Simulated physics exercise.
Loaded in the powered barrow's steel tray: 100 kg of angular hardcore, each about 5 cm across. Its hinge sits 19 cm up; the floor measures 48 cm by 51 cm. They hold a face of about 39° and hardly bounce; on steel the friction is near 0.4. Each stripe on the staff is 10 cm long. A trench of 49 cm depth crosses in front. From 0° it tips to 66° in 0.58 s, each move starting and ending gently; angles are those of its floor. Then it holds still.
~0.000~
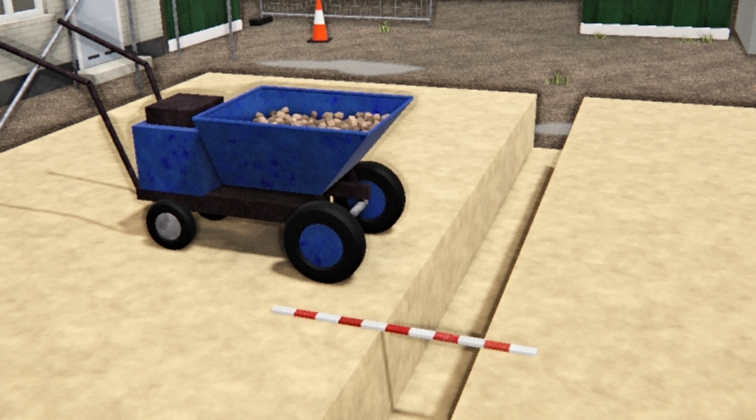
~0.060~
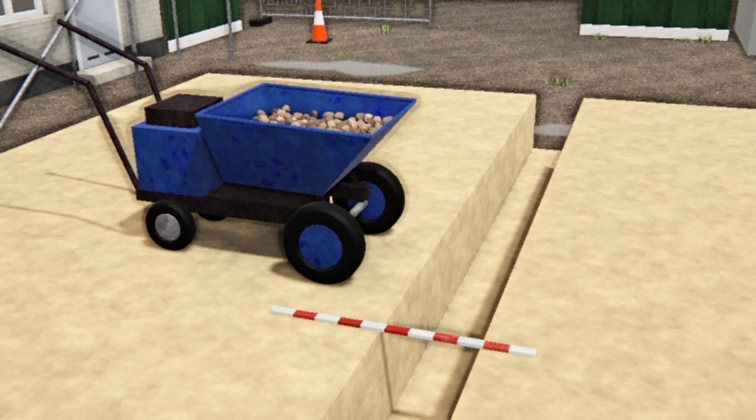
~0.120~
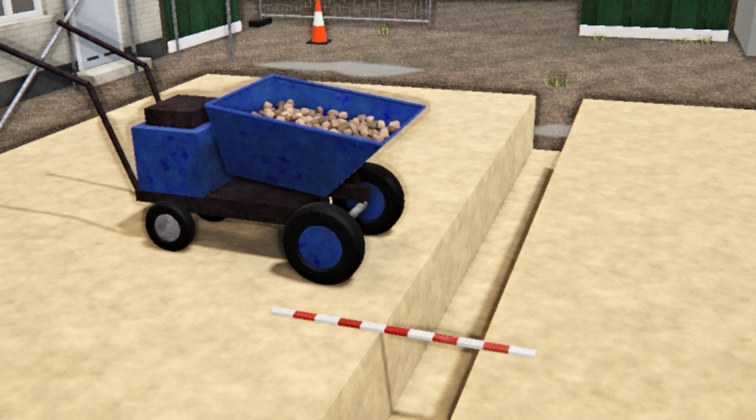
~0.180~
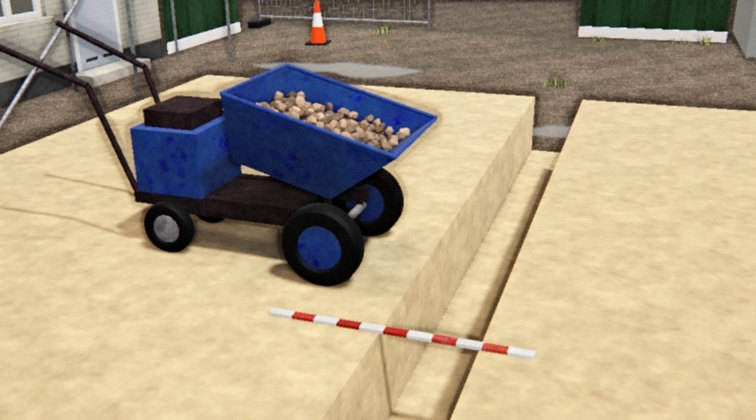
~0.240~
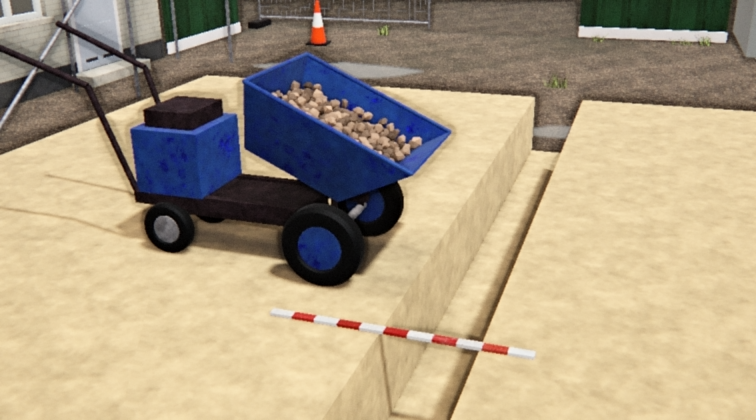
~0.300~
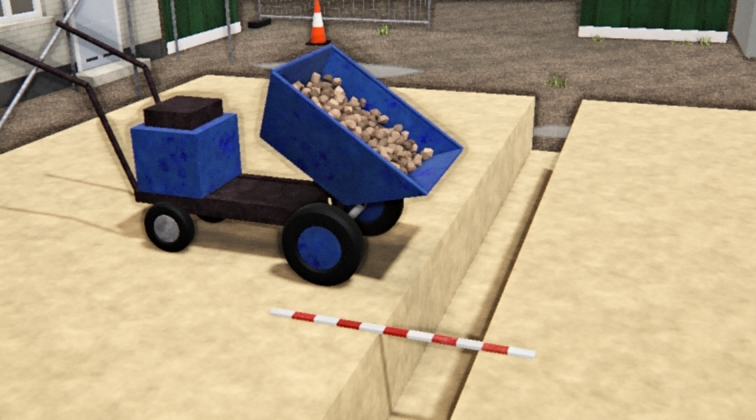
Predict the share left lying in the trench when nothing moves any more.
Close to 43 in a hundred.
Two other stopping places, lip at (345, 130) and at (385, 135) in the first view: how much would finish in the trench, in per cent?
First some 60, then 30 per cent.
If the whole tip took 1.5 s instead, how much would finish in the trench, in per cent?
It would be near 60 per cent.
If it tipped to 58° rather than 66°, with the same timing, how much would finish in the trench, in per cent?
It would be near 20 per cent.
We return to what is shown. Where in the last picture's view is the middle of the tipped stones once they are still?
Around (498, 353).
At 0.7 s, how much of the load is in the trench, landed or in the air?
About 10 per cent by then.
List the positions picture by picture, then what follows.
In the first picture, the tray is at 0°, its lip at (367, 134); the top of the load is at (338, 122).
In the second picture, the tray is at 2°, its lip at (371, 137); the top of the load is at (292, 119); the stones move at 0.4 m/s on average.
In the third picture, lip at (382, 145), floor tilted 7°, highest stones at (281, 112); the stones move at 0.7 m/s on average.
In the fourth picture, lip at (396, 158), floor tilted 15°, highest stones at (290, 102); the stones move at 1.1 m/s on average.
In the fifth picture, the tray is at 25°, its lip at (412, 175); the top of the load is at (306, 92); the stones move at 1.3 m/s on average.
In the sixth picture, the tray is at 35°, its lip at (426, 194); the top of the load is at (323, 85); the stones move at 1.4 m/s on average.
After 0.4 s the floor is at 55°; 100 % in the tray; the foremost stones are at (425, 208).
After 0.7 s the floor is at 66°; 91 % in the tray, 8 % in the trench, 1 % past the trench; the foremost stones are at (502, 285).
After 1.0 s the floor is at 66°; 45 % in the tray, 24 % in the trench, 31 % past the trench; the foremost stones are at (638, 302).
After 3.0 s the floor is at 66°; 26 % in the tray, 43 % in the trench, 31 % past the trench; the foremost stones are at (710, 300).
